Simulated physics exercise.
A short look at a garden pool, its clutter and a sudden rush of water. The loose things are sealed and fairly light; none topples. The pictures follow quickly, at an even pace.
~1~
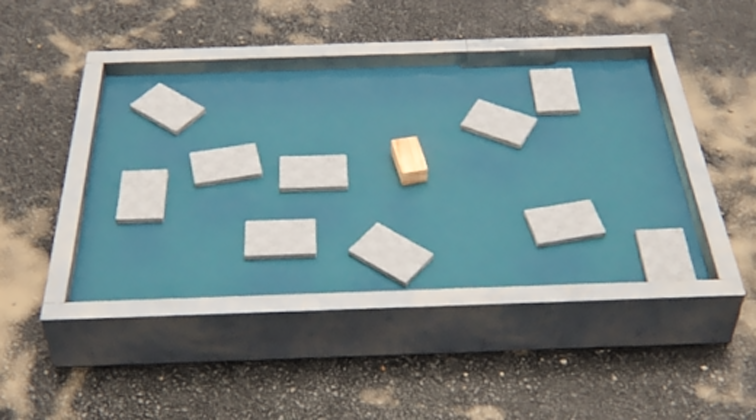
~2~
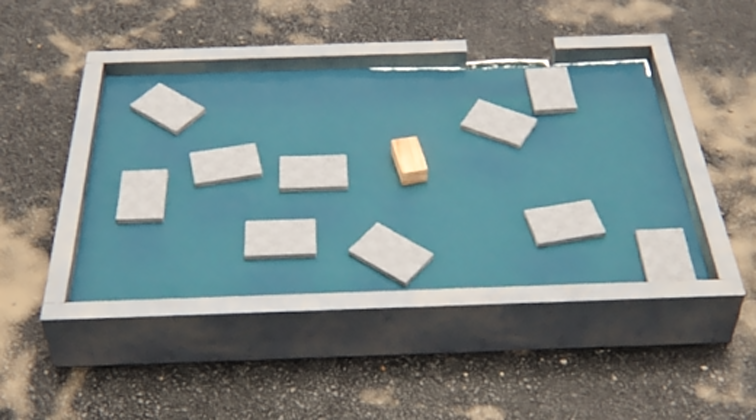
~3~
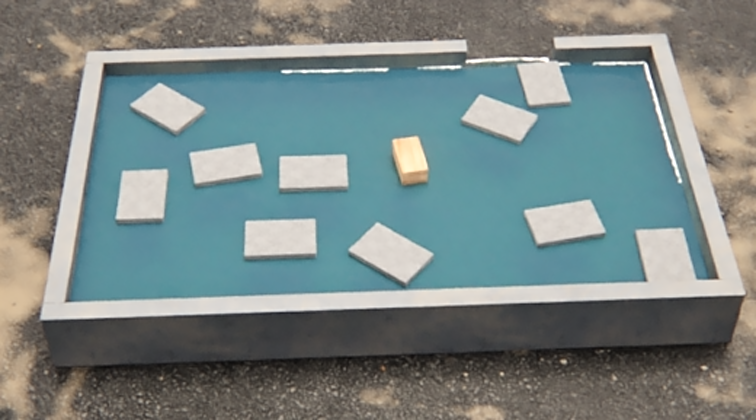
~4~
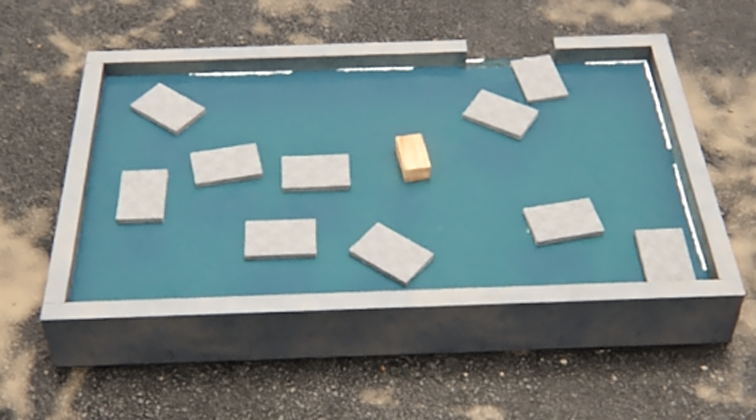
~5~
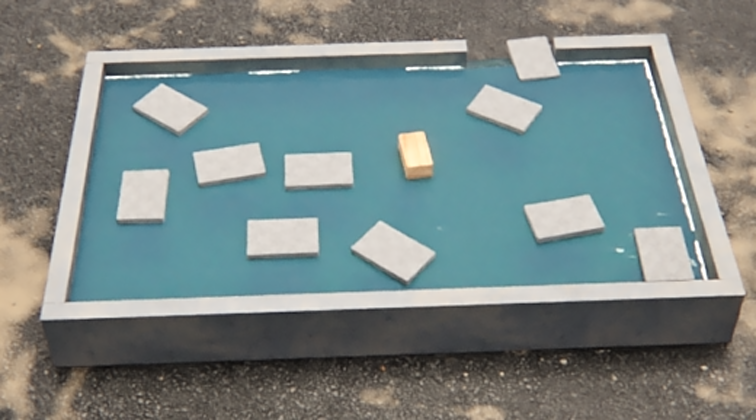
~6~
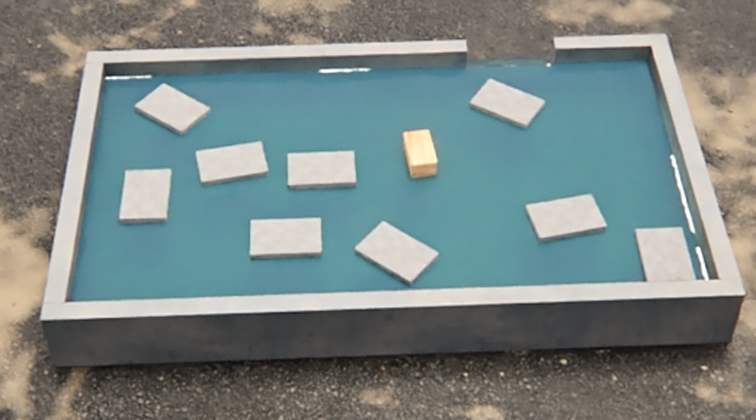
A gap opens in the pool's back wall, and a nearby pale block drifts out through it.
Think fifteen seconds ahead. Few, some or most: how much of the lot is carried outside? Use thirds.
Share: Under a third.
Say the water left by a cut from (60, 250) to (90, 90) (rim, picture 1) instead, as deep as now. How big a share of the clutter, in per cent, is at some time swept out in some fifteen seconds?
Some 50 per cent.
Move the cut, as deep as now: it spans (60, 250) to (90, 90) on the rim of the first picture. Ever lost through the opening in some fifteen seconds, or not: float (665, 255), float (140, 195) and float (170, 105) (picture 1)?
As listed: Still in, gone, out.
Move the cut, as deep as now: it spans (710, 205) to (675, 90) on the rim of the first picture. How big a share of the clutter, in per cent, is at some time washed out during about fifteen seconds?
Some 30 per cent.
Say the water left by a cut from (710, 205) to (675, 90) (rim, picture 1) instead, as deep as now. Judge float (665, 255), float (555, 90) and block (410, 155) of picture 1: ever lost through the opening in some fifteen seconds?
In turn: Carried outside, out, kept in.
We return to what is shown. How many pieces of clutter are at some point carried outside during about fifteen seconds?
2 of them.
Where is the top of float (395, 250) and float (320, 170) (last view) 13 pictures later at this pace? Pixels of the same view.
Near (423, 246) and (353, 162).
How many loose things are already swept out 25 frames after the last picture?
2 of them.
A moment on, 1 of 11 are out; 10 afloat.
Next, 2 of 11 are out; 9 afloat.
Later, 2 of 11 are out; 9 afloat.
In the end, 2 of 11 are out; 9 afloat.
